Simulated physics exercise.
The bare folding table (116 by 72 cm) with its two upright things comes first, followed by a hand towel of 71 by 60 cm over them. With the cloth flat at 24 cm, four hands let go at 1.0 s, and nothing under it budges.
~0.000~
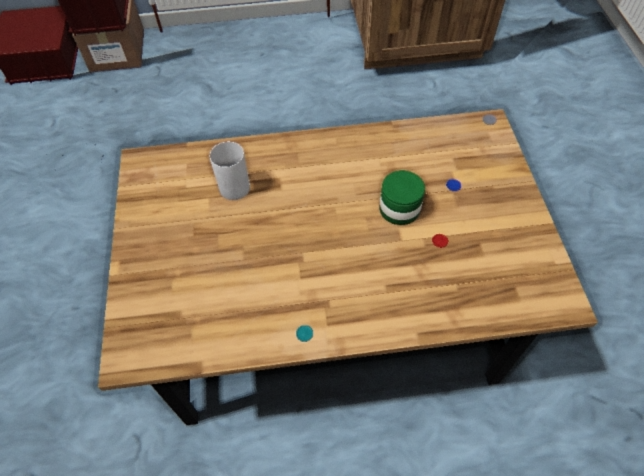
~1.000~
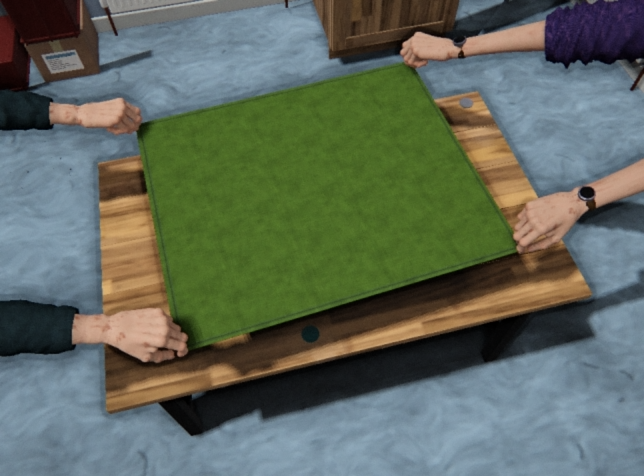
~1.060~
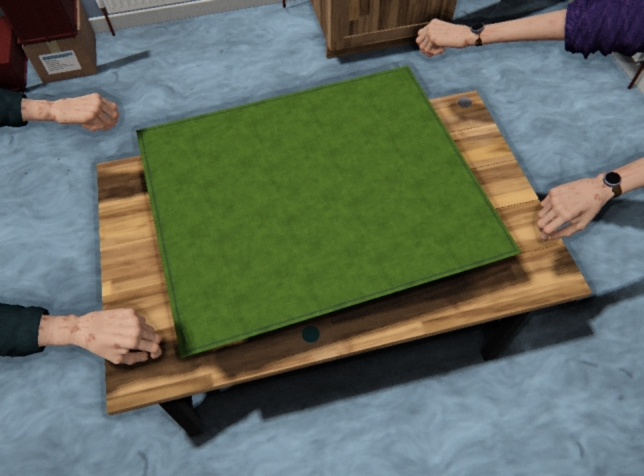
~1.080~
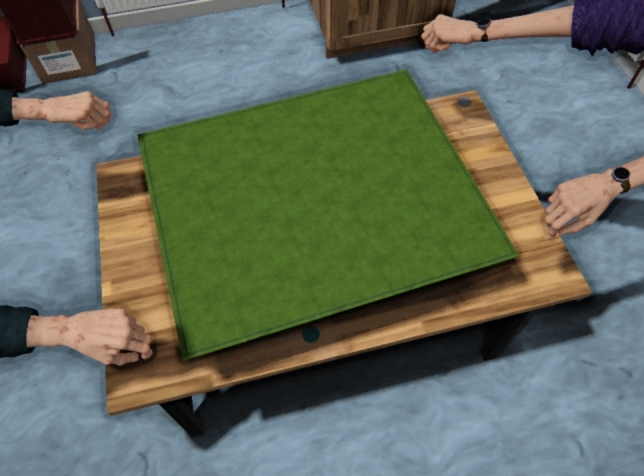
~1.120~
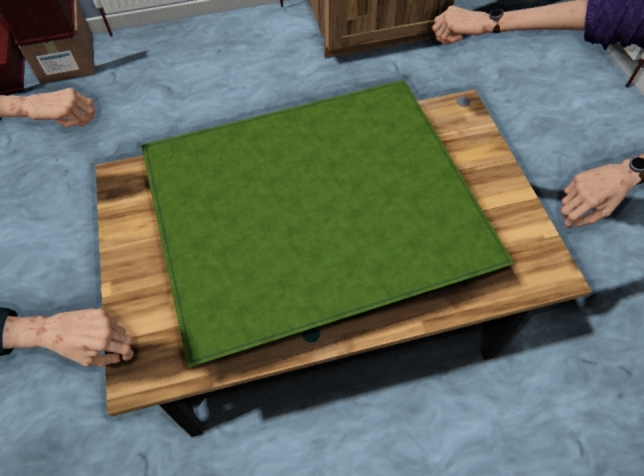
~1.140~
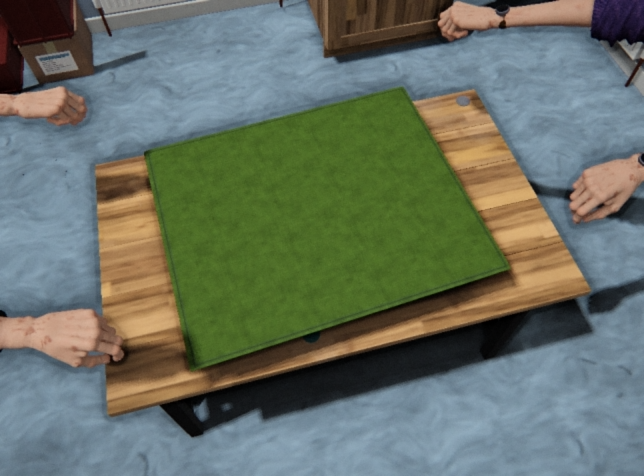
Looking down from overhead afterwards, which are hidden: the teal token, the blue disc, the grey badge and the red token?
The teal token gets covered, the blue disc remains in the open, the grey badge still shows, the red token ends under the cloth.
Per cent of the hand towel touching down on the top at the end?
Roughly 50 % of it.
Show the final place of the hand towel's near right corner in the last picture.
Look around (485, 283) in the last picture - that's where it comes to rest.
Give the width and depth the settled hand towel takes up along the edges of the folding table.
It spans close to 72 centimetres sideways and close to 60 centimetres in depth.
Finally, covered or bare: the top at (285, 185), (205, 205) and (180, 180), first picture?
First spot shrouded, second shrouded, third clear.
After 1.3 s, 45 % of it is down, spanning 72 by 59 cm, above teal token, red token.
After 1.5 s, 50 % of it is down, spanning 72 by 60 cm, above teal token, red token.
After 1.7 s, 50 % of it is down, spanning 72 by 59 cm, above teal token, red token.
After 1.9 s, 50 % of it is down, spanning 72 by 59 cm, above teal token, red token.
After 2.7 s, 50 % of it is down, spanning 72 by 59 cm, above teal token, red token.
